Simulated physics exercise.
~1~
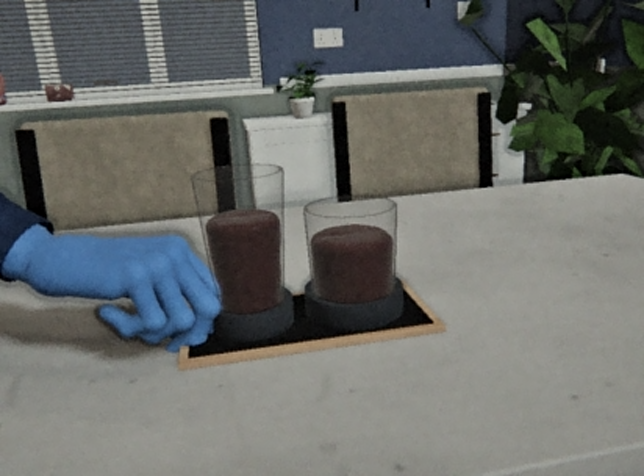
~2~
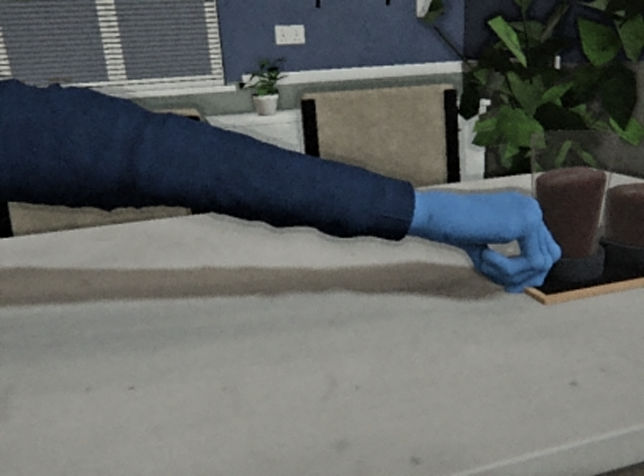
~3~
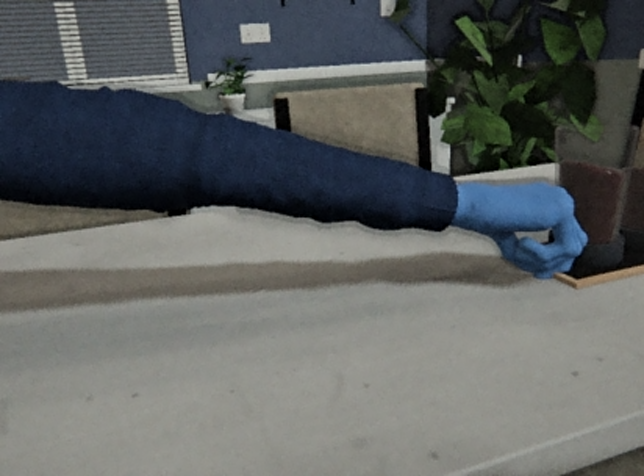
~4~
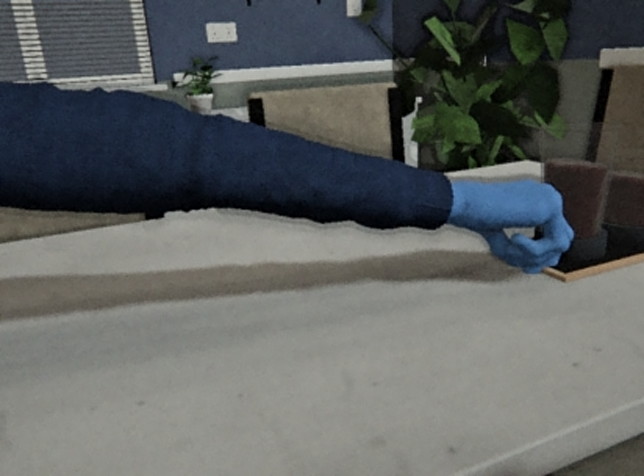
At first, a blue-gloved hand rests beside a dark tray with a light wooden rim on a pale tabletop, where two open glass containers of dark red liquid stand in dark holders, the taller, slimmer one on the left. The hand then moves the tray to the right, and a long navy sleeve stretches across the view. The tray and its containers travel toward the right edge, staying upright. After that, the view shifts gently, and the tray appears slightly farther left. It ends with the hand still at the tray's left end, both containers standing and still holding their dark liquid.
